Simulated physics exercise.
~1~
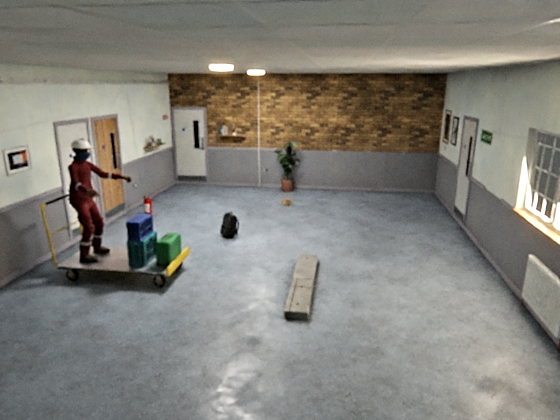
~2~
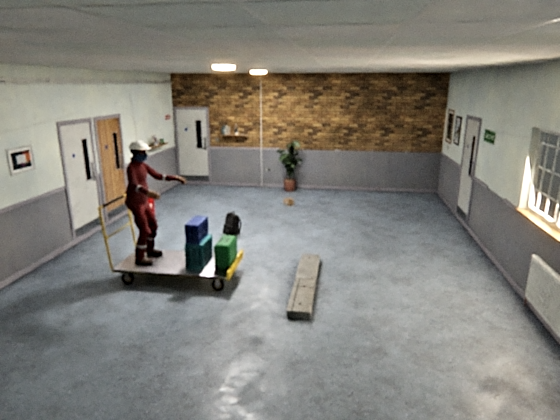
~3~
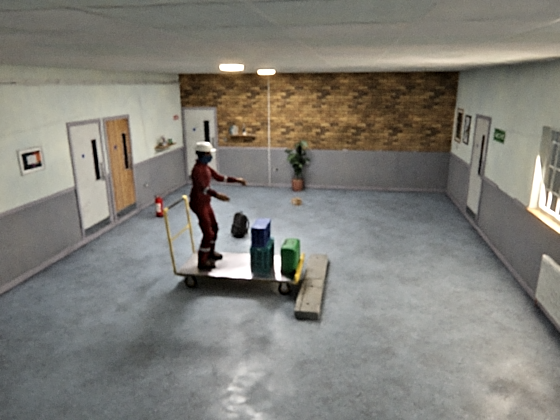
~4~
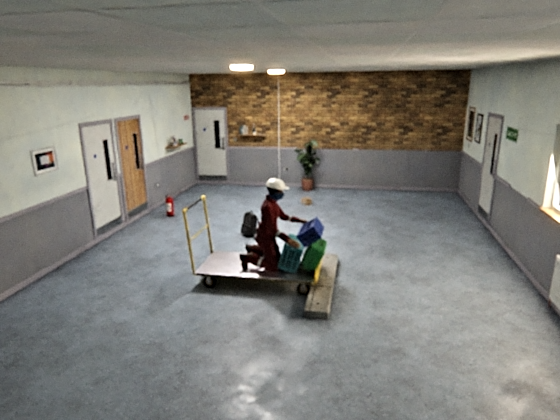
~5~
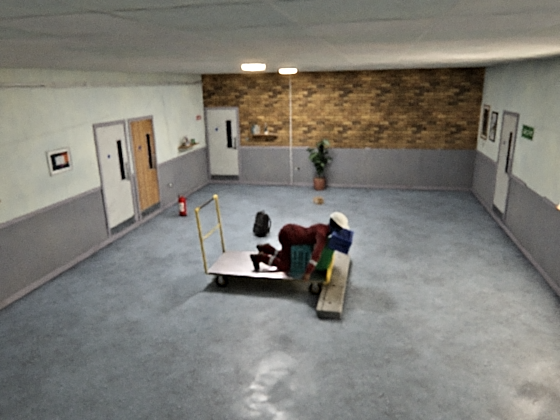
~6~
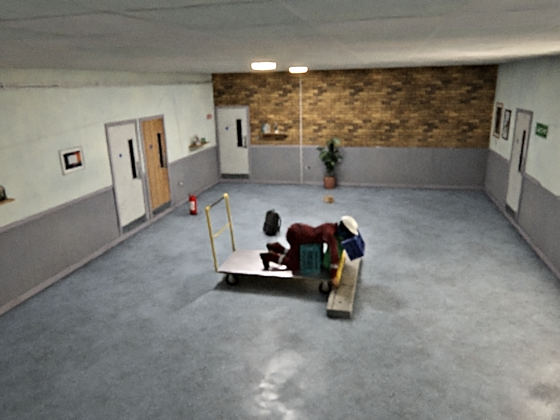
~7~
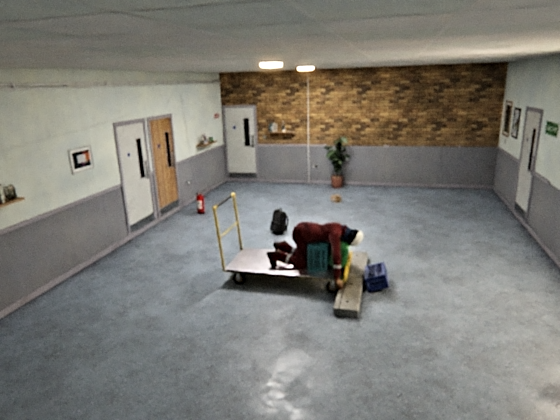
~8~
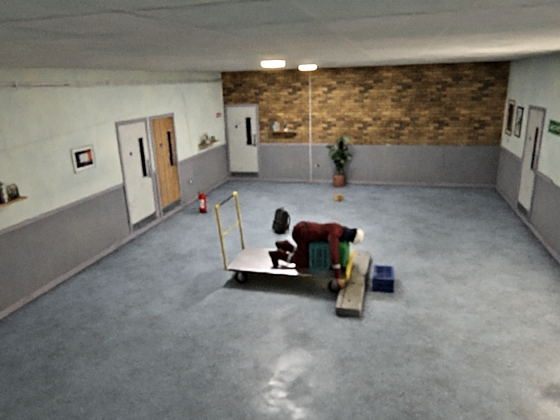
At first, a figure in dark red overalls and a white helmet stands on a trolley rolling right across a large room, behind a blue crate stacked on a teal one and a green case. The trolley meets a low grey sill and stops. The figure drops to its knees and pitches forward into the load, while the pieces tilt. The blue crate tumbles over the front and lands on the floor beyond the sill. Finally, the figure lies slumped face down over the teal crate and green case, which stay aboard, its head past the trolley's front edge.
